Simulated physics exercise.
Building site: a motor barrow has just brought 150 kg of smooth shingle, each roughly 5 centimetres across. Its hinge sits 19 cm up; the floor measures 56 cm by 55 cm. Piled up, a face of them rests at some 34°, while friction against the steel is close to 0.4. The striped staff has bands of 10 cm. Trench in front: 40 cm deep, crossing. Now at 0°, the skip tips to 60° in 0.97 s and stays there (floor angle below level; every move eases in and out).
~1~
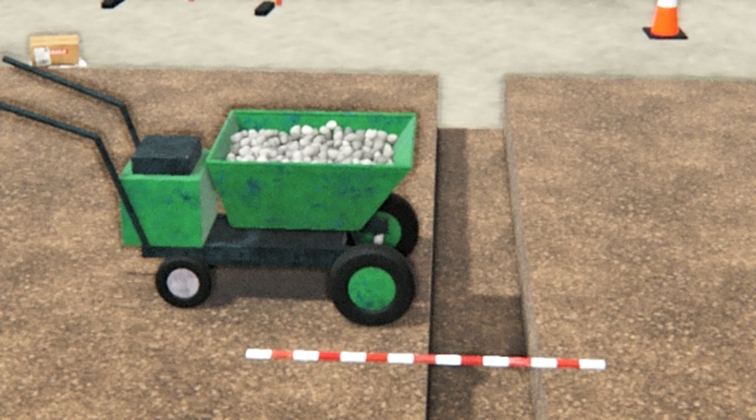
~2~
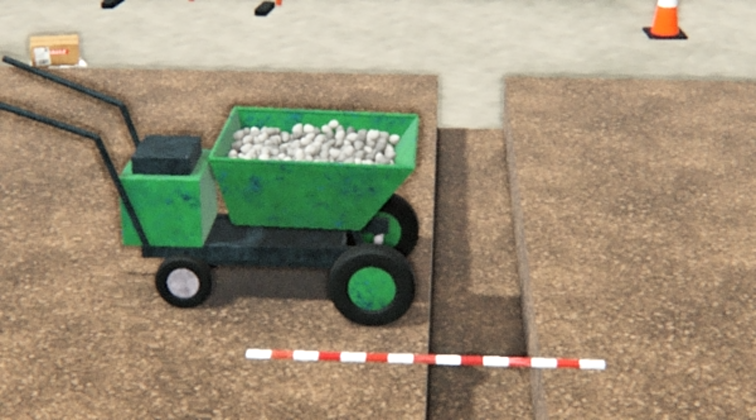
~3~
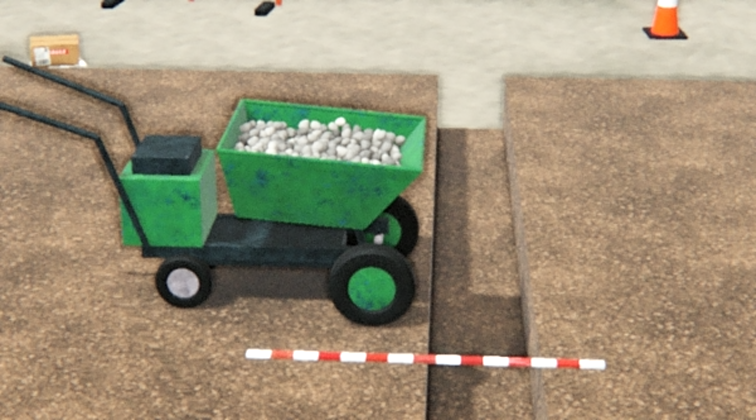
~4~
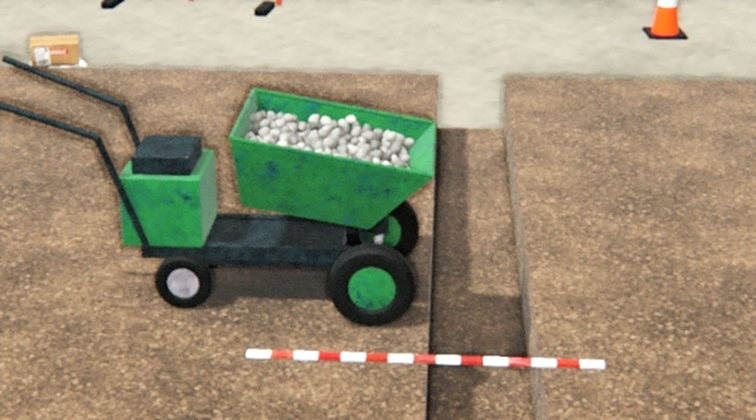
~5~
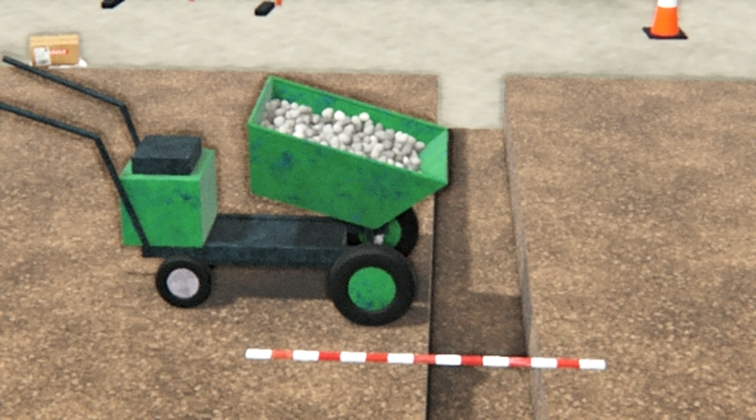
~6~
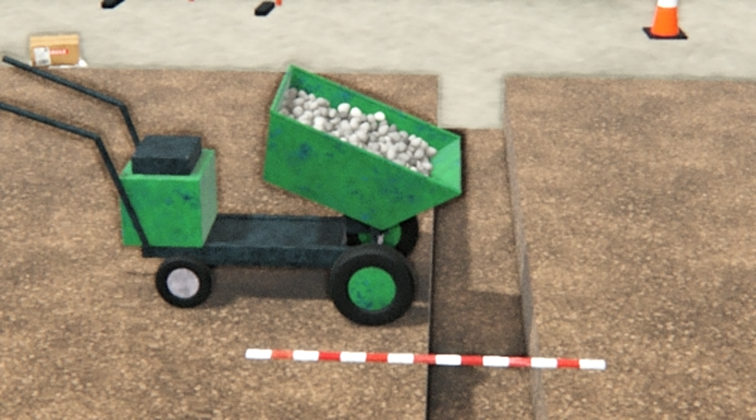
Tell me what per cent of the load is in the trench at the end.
Some 35 per cent.
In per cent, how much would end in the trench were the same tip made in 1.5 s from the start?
Then roughly 40 percent.
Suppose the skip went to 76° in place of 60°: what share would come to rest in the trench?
In that case some 30 per cent.
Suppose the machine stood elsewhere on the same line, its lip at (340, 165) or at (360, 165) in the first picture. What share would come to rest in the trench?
That gives roughly 75 per cent and roughly 65 per cent.
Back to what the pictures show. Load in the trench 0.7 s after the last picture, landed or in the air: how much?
By then, around 10 percent.
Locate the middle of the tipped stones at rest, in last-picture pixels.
Their centre sits close to (552, 295).
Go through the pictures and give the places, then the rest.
In the first frame, the skip is at 0°, its lip at (411, 167); the top of the load is at (308, 137).
The second frame shows lip at (414, 168), floor tilted 1°, highest stones at (286, 135).
The third frame shows lip at (421, 171), floor tilted 5°, highest stones at (281, 130).
In the fourth frame, the skip is at 10°, its lip at (433, 176); the top of the load is at (267, 126).
In the fifth frame, the skip is at 16°, its lip at (446, 183); the top of the load is at (279, 113).
The sixth frame shows lip at (460, 193), floor tilted 23°, highest stones at (294, 102).
Then, 0.3 s after the last picture the floor is at 51°, 100 % in the skip; the foremost stones are at (482, 215).
Then, 0.7 s after the last picture the floor is at 60°, 82 % in the skip, 8 % in the trench, 11 % past the trench; the foremost stones are at (576, 290).
Then, 1.0 s after the last picture the floor is at 60°, 49 % in the skip, 9 % in the trench, 42 % past the trench; the foremost stones are at (703, 309).
Then, 3.0 s after the last picture the floor is at 60°, 20 % in the skip, 35 % in the trench, 45 % past the trench; the foremost stones are past the picture's edge.
